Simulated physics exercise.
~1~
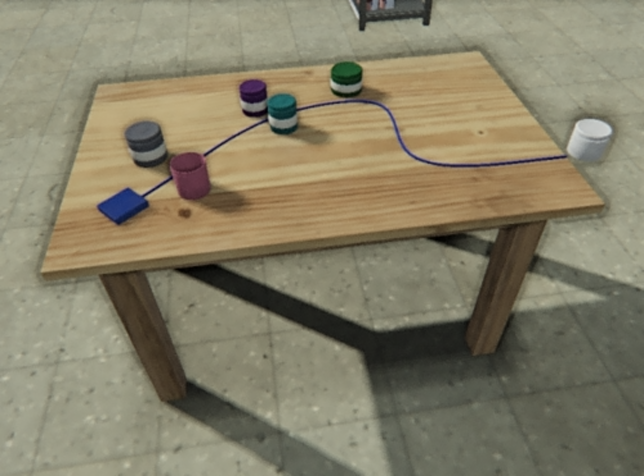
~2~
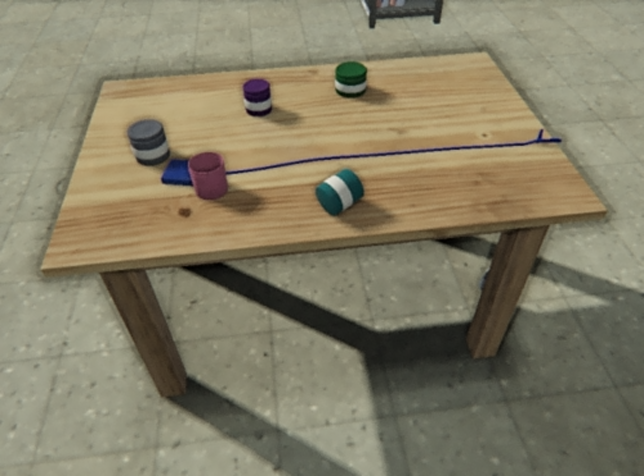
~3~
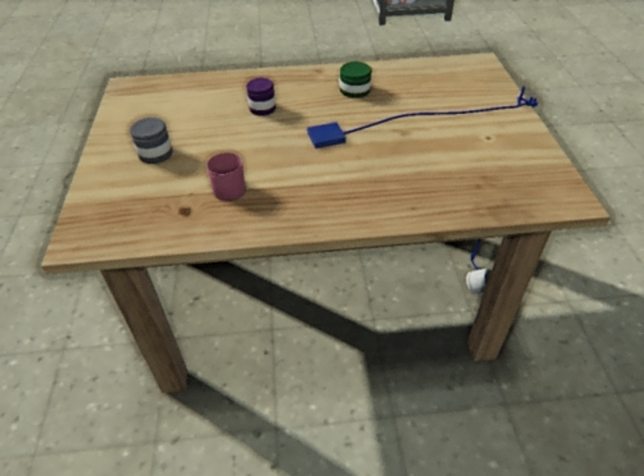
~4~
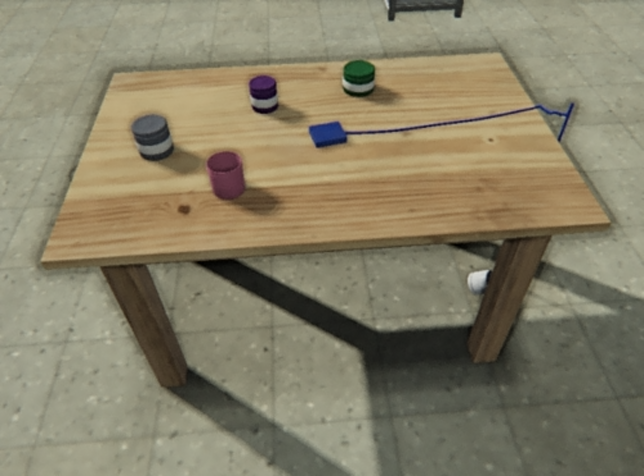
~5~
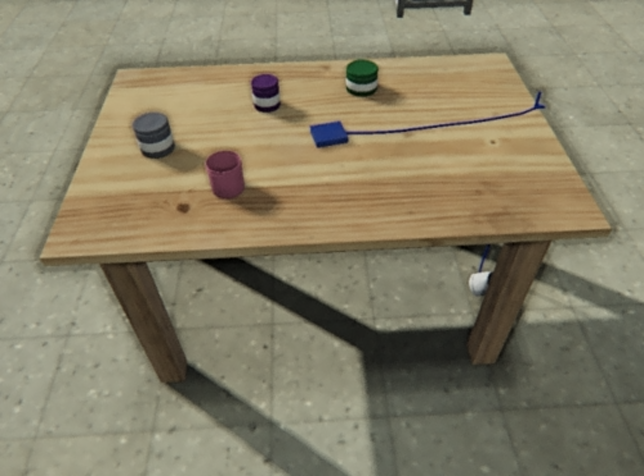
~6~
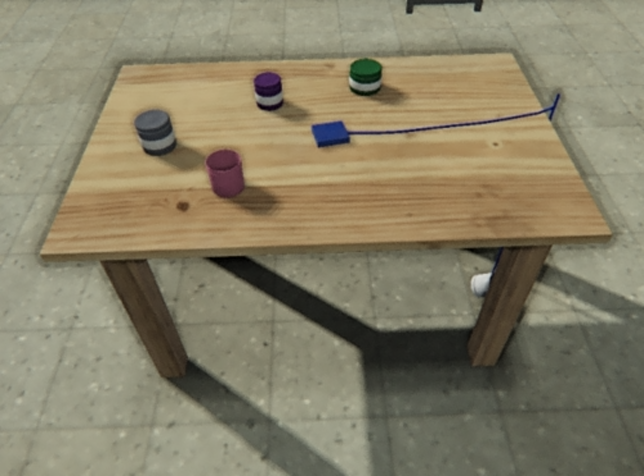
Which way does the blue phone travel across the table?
The blue phone slides to the right, from near the left side of the table to around its middle.
A wooden shop table stands on a pale tiled floor, seen from above and in front as the view drifts slightly sideways. Grey, purple, teal and green tins and a pink cup sit on it, and a blue phone at the left is wired by a curving cable to a white speaker off the right edge. The speaker drops, and the cable pulls straight, dragging the phone right. The teal tin tips onto its side and goes over the edge, while the pink cup shifts a little right. The phone stops mid-table, with the speaker hanging below and the other tins still standing.
